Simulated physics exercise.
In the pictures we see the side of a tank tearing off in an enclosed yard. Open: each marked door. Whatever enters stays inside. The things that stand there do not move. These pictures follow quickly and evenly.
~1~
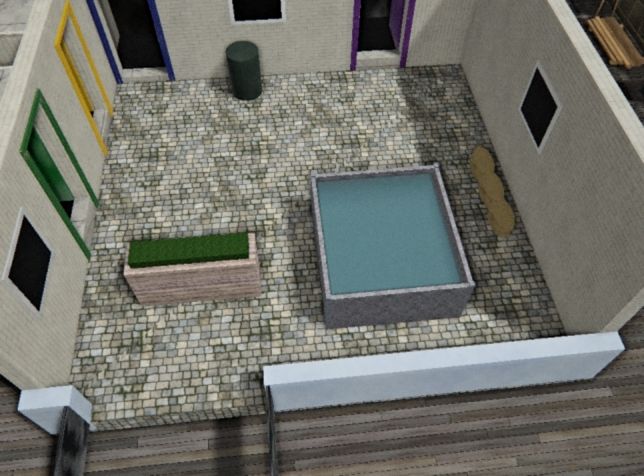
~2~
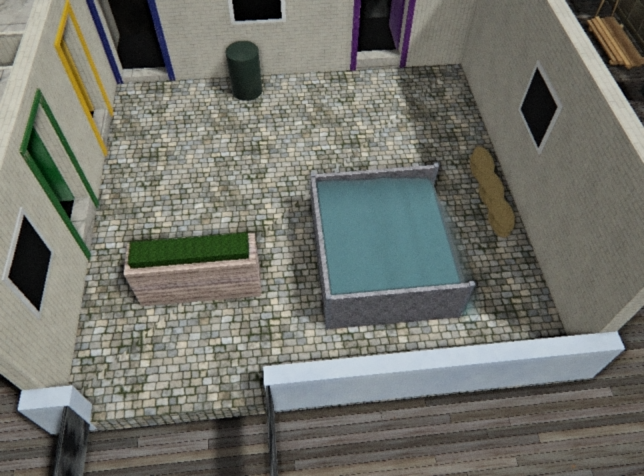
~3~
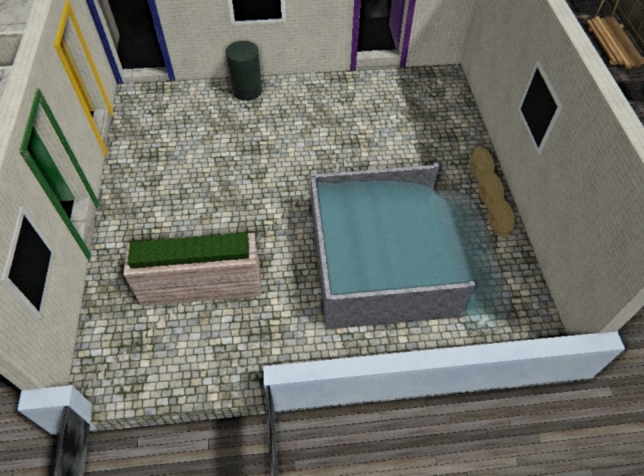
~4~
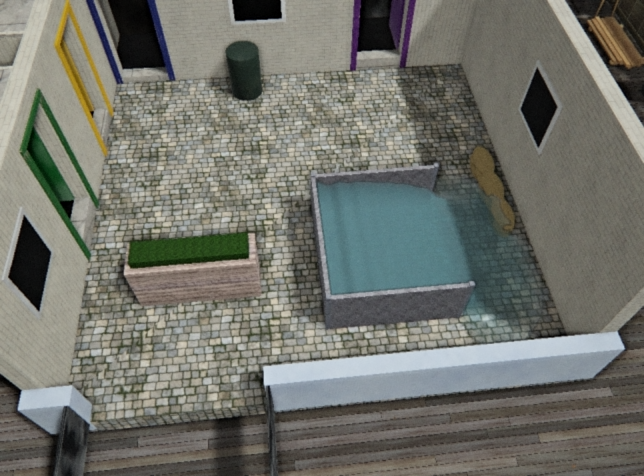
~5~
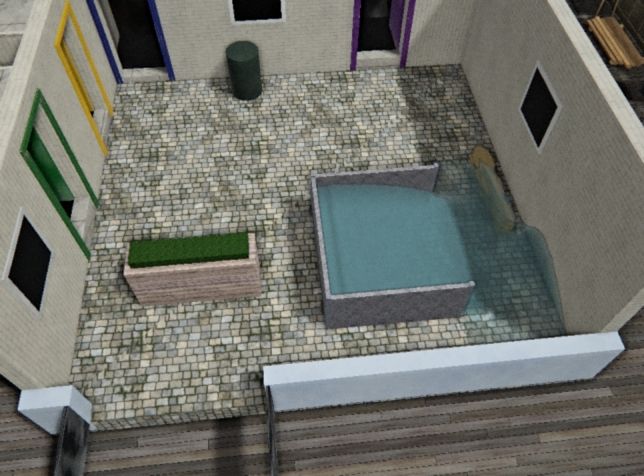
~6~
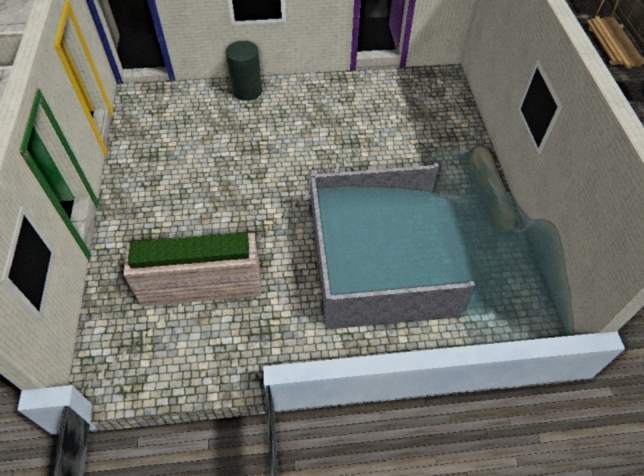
At the start, a square tank of still water stands in an enclosed cobbled yard, near a brick planter and a green barrel. The tank's right side opens and water pours out across the stones, reaches the right wall, washes up against it, and spreads over the tan patch.
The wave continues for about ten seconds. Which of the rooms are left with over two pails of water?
The yellow door doesn't get too much water coming through. The blue door doesn't get too much water coming through. The purple door doesn't get too much water coming through. The green door doesn't get too much water coming through.
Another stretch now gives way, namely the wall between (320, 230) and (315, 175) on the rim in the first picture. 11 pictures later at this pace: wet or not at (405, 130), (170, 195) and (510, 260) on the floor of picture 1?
Unwetted, submerged, unwetted.
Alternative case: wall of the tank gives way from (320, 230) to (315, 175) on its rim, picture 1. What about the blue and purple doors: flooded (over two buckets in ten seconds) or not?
Result - blue: Beyond the limit; purple: Within bounds.
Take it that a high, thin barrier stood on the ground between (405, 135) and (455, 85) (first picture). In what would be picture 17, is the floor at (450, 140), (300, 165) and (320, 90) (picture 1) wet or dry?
Results in order: Swamped / bone-dry / bone-dry.
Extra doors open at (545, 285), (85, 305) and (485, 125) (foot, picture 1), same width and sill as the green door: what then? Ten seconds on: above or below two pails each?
Door by door: Ends up above, ends up below, ends up below.
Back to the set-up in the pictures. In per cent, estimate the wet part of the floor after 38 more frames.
My estimate is close to 85 per cent.
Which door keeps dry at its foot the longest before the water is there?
That is the yellow-painted one.
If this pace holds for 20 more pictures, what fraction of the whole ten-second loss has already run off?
It comes to around 15 per cent.
A moment on, water covers 20 % of the floor; the yellow door not reached, the blue door not reached, the purple door not reached, the green door not reached.
Next, water covers 35 % of the floor; the yellow door not reached, the blue door not reached, the purple door wet at the sill, nothing in, the green door not reached.
Then, water covers 50 % of the floor; the yellow door not reached, the blue door not reached, the purple door wet at the sill, nothing in, the green door not reached.
Later, water covers 85 % of the floor; the yellow door wet at the sill, nothing in, the blue door wet at the sill, nothing in, the purple door wet at the sill, nothing in, the green door wet at the sill, nothing in.
In the end, water covers 95 % of the floor; the yellow door wet at the sill, nothing in, the blue door wet at the sill, nothing in, the purple door wet at the sill, nothing in, the green door wet at the sill, nothing in.
